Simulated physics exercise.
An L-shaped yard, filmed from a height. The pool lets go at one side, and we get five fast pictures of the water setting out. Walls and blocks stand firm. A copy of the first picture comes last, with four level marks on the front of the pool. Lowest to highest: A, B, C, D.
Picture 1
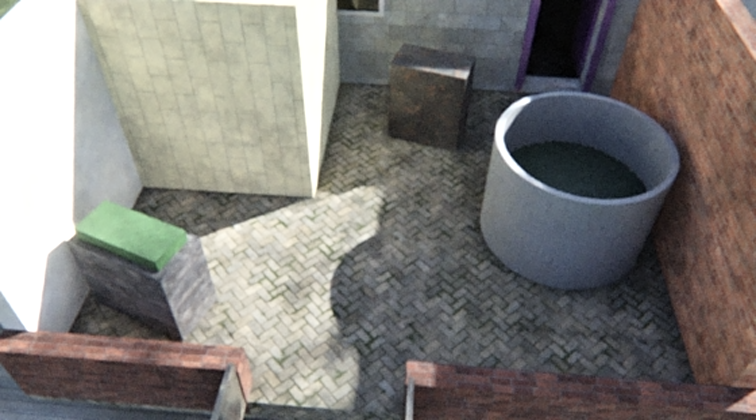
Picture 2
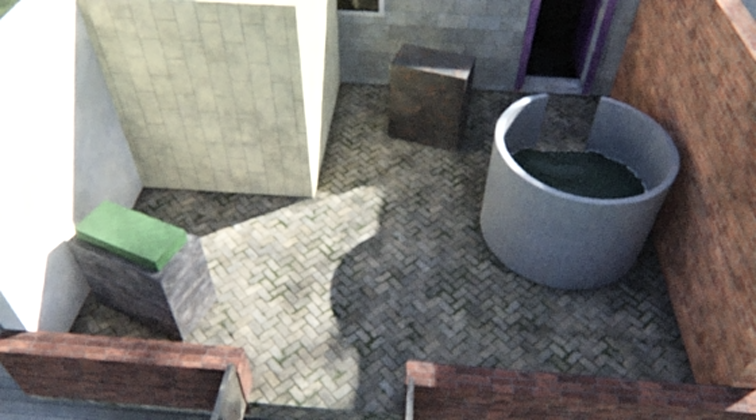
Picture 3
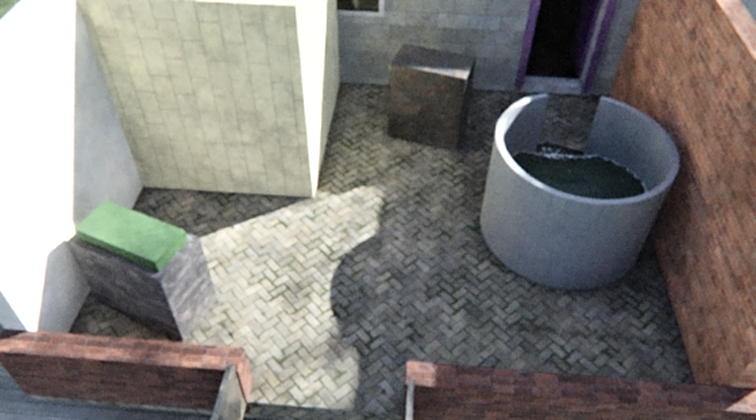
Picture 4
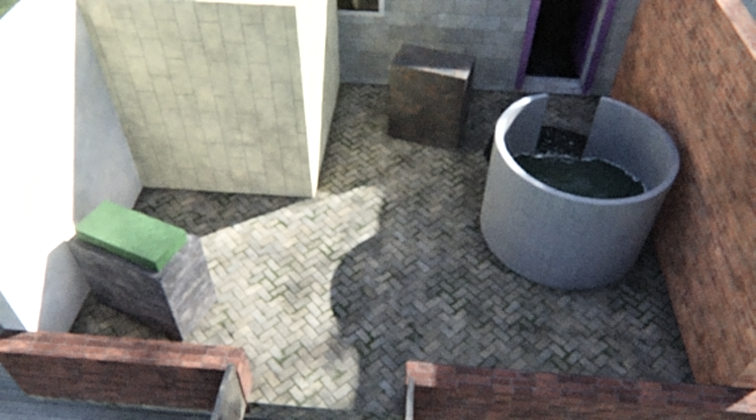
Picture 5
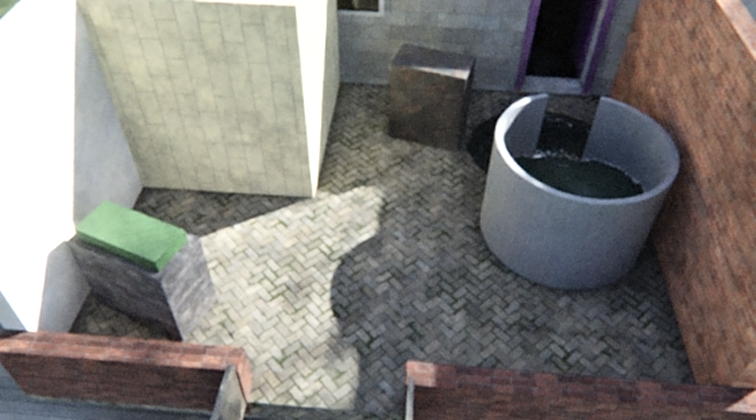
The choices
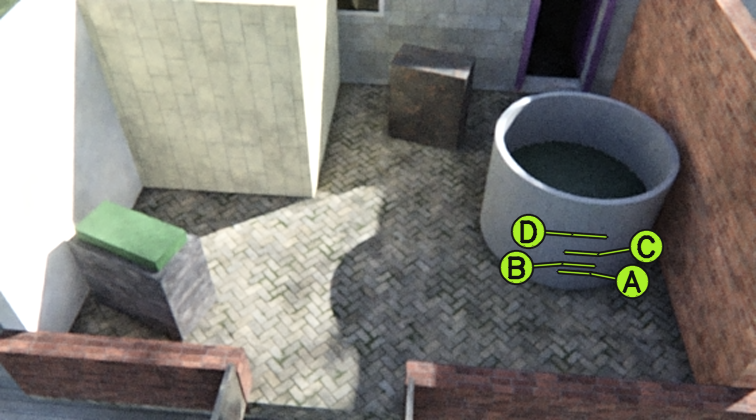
The footage shows a paved, walled yard from above, where a gap appears in the far side of a round grey tank and dark water pours through it, spreading over the paving behind and to the left of the tank.
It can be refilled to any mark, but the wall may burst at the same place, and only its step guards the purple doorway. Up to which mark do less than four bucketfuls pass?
Use level B.
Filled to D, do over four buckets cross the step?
Yes, that goes wrong.
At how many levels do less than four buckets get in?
Two of them.
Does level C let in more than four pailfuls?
Yes, it does.
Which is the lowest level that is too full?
It is C.
In lime, A at (575, 272); B at (577, 264); C at (582, 253); D at (588, 235); from the bottom up A, B, C, D.
If A is chosen, nothing gets over.
If B is chosen, a bucket or two gets in.
If C is chosen, about 10 bucketfuls get in.
If D is chosen, dozens of bucketfuls pour in.
